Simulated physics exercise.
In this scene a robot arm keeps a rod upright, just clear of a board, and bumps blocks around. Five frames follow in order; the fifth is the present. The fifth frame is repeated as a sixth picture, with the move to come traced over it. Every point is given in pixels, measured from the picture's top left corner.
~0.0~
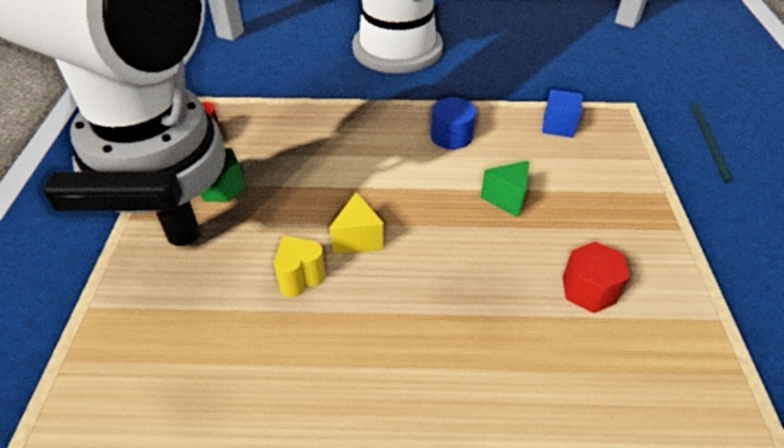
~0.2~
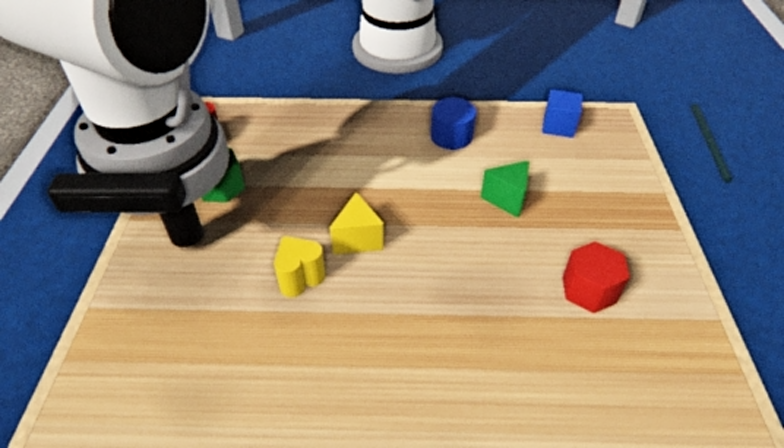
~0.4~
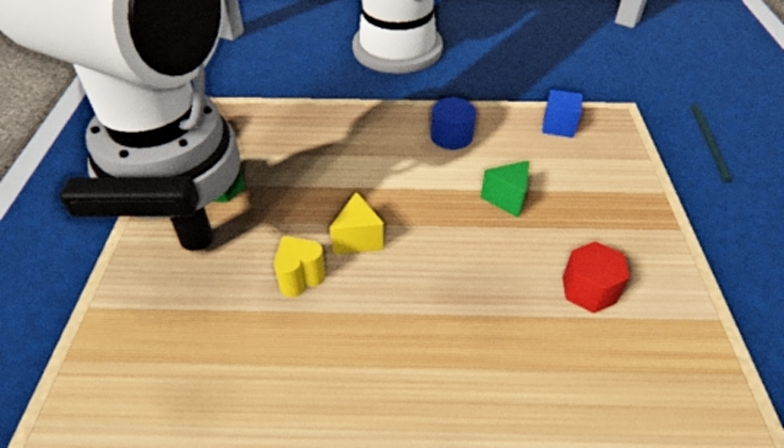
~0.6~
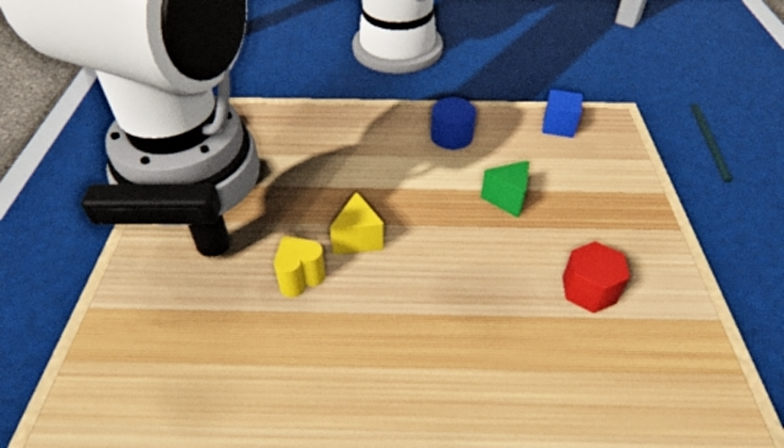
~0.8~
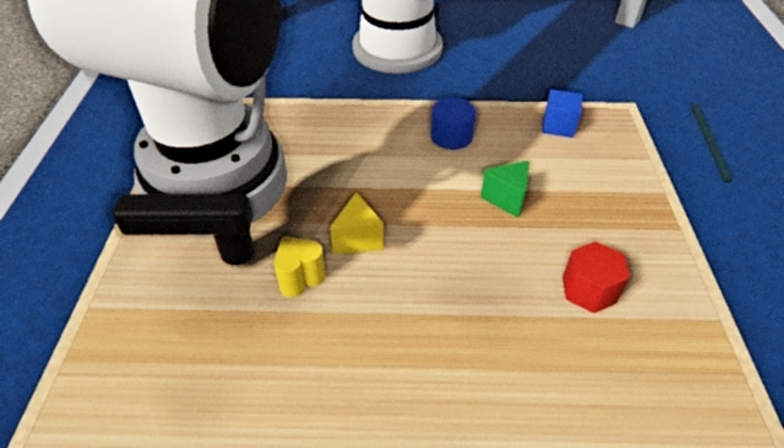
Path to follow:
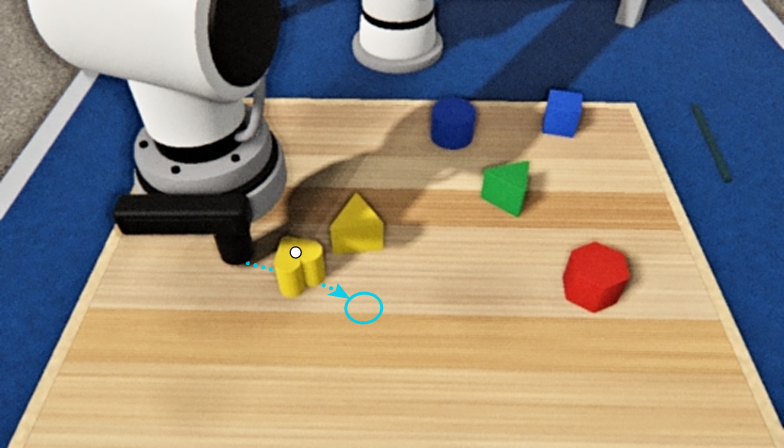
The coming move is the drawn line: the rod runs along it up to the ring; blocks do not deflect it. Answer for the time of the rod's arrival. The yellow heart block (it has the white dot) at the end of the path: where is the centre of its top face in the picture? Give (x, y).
It will end up at (398, 295).
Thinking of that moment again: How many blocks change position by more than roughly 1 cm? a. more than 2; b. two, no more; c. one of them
c - one of them.
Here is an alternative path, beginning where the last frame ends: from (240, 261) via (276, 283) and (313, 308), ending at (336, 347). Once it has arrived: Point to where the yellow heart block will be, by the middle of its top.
At (335, 259).
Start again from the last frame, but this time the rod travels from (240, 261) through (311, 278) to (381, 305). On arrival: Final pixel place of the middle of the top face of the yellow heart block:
If I read the scene right, the answer is (404, 305).
The drawn path runs from (240, 261) through (282, 273) and (325, 286) to (364, 308); the dot is on the yellow heart block.
The first path, step by step. One third of the way, rod at (280, 265); yellow heart block at (309, 257).
Two thirds of the way, rod at (324, 278); yellow heart block at (354, 274), turned 20° clockwise.
At the end, rod at (363, 300); yellow heart block at (398, 295), turned 15° clockwise; yellow triangular block not moved.
